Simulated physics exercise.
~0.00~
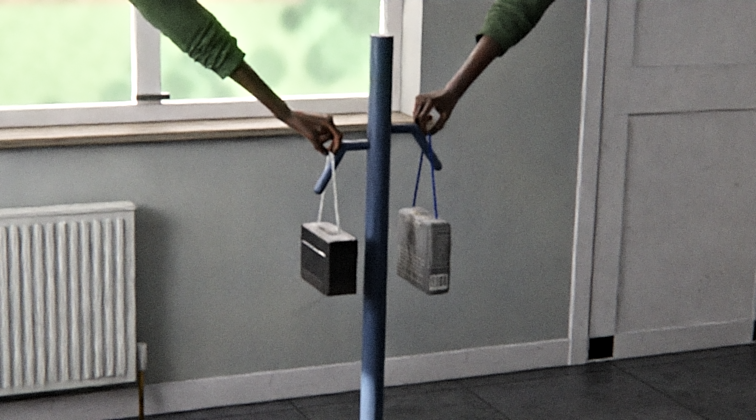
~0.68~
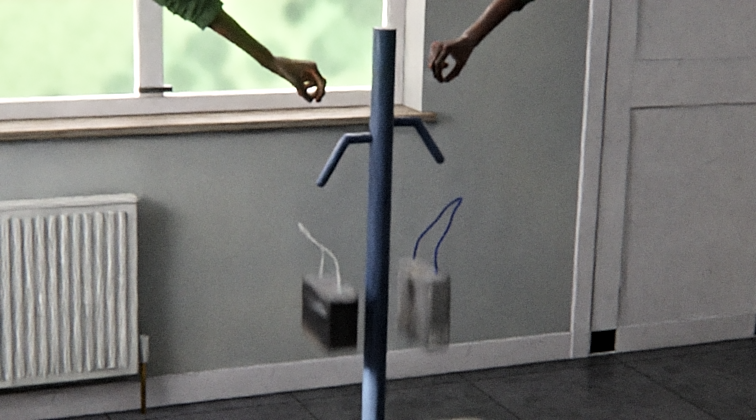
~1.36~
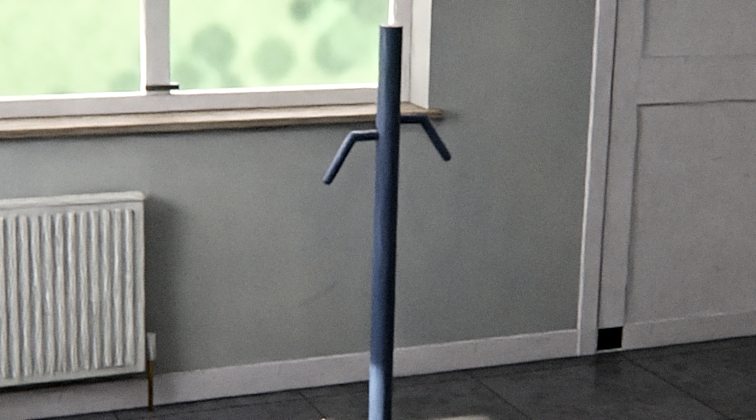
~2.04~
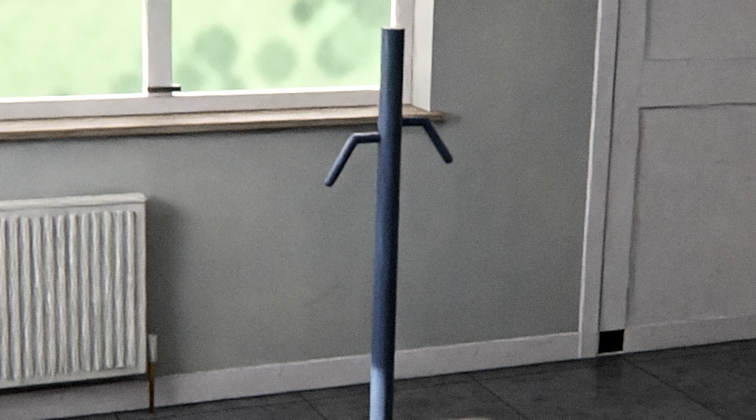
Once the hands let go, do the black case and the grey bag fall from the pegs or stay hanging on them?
They both fall. The black case comes down and the grey bag slips off its peg, leaving the stand empty.
Black case and grey bag dropping from a blue stand's sloping pegs as two hands let go, leaving both pegs bare.
